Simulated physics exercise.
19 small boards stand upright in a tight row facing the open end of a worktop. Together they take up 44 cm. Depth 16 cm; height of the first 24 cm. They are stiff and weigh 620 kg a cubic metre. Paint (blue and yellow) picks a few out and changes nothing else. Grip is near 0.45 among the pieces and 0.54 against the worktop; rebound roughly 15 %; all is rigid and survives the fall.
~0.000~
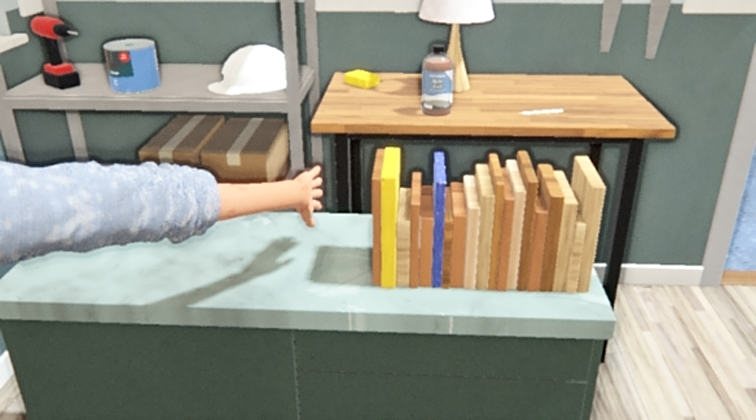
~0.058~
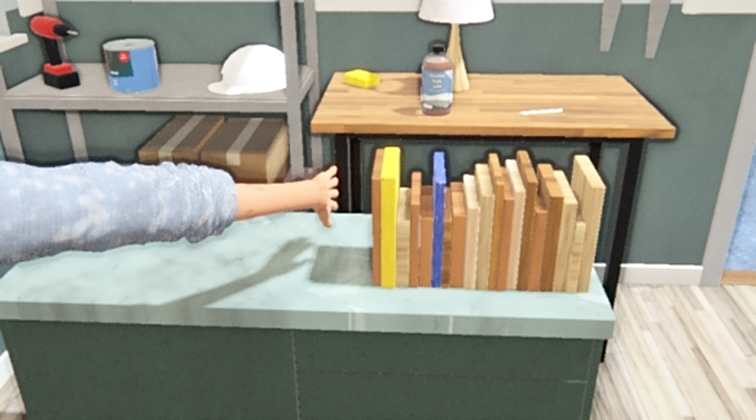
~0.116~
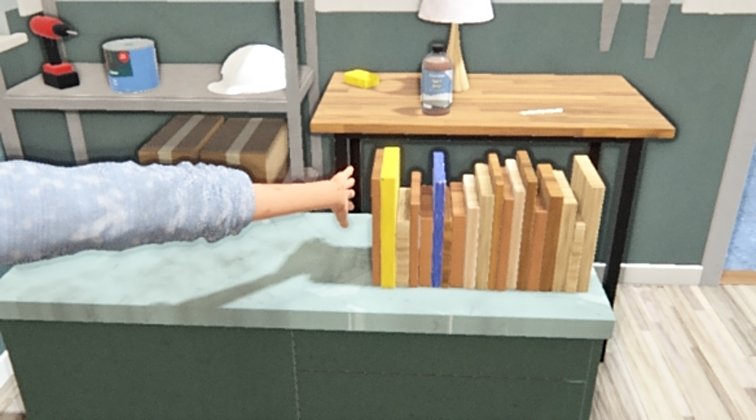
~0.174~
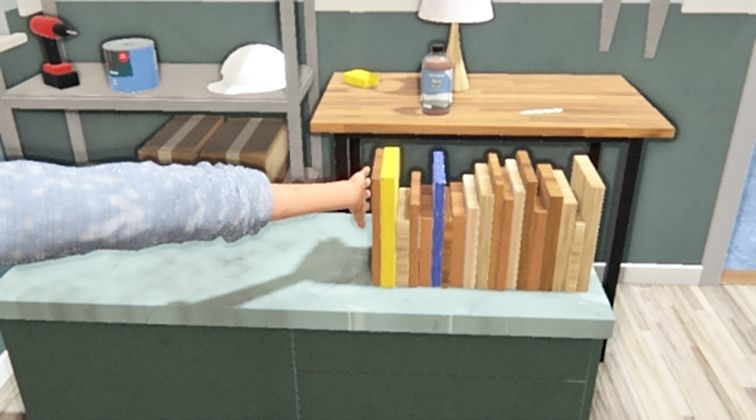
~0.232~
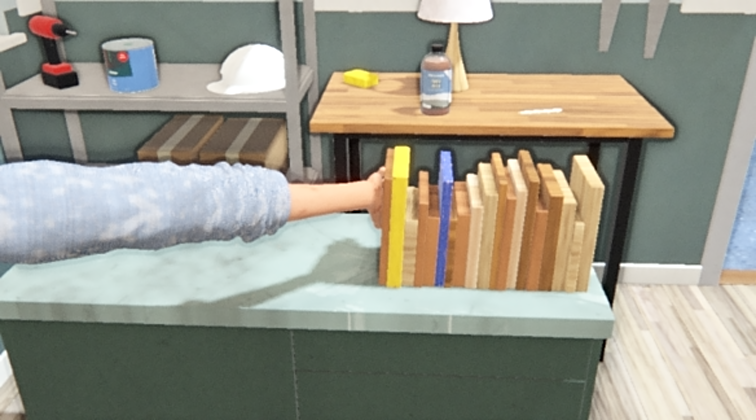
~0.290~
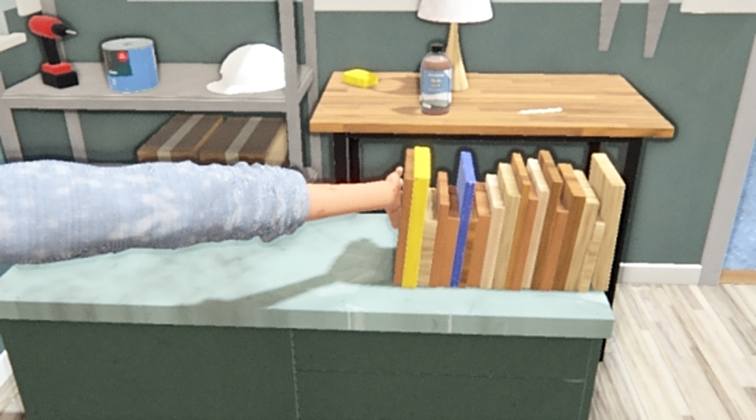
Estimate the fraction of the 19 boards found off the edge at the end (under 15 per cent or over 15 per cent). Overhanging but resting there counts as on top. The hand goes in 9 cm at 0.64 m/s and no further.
It comes to more than 15 per cent.
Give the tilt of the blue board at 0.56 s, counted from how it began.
Roughly 40°.
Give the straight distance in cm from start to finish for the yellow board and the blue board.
Moved: Yellow 10, blue 10.
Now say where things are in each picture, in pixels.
In the first frame (pixels give the middle of a visible side), hand (299, 192) 13 cm from the first; yellow board (389, 236); blue board (439, 238); none has stirred.
The second frame shows hand (316, 193) 9 cm from the first; yellow board (388, 236).
The third frame shows hand (334, 193) 54 mm from the first; yellow board (388, 235).
The fourth frame shows hand (352, 193) 17 mm from the first; yellow board (388, 235).
The fifth frame shows hand (369, 193) 20 mm in; yellow board (397, 235) 18 mm from its place; movement in 4 of them.
The sixth frame shows hand (387, 194) 58 mm in; yellow board (415, 235) 5° from how it stood; blue board (462, 237) 5° from how it stood; steepest lean 5°, the board at (582, 248); movement in 19 of them.
After 0.35 s, none of the 19 boards off the edge, 19 disturbed; yellow board 18° from how it stood; blue board 18° from how it stood.
After 0.56 s, 2 of the 19 boards off the edge; yellow board 37° from how it stood; blue board 37° from how it stood.
After 0.86 s, 4 of the 19 boards off the edge; yellow board 37° from how it stood; blue board 37° from how it stood.
In the end (1.2 s), 4 of the 19 boards off the edge; blue board 38° from how it stood; yellow board 38° from how it stood. That is 21 per cent. From the last view, middles, blue board near (485, 228), yellow board near (432, 225).
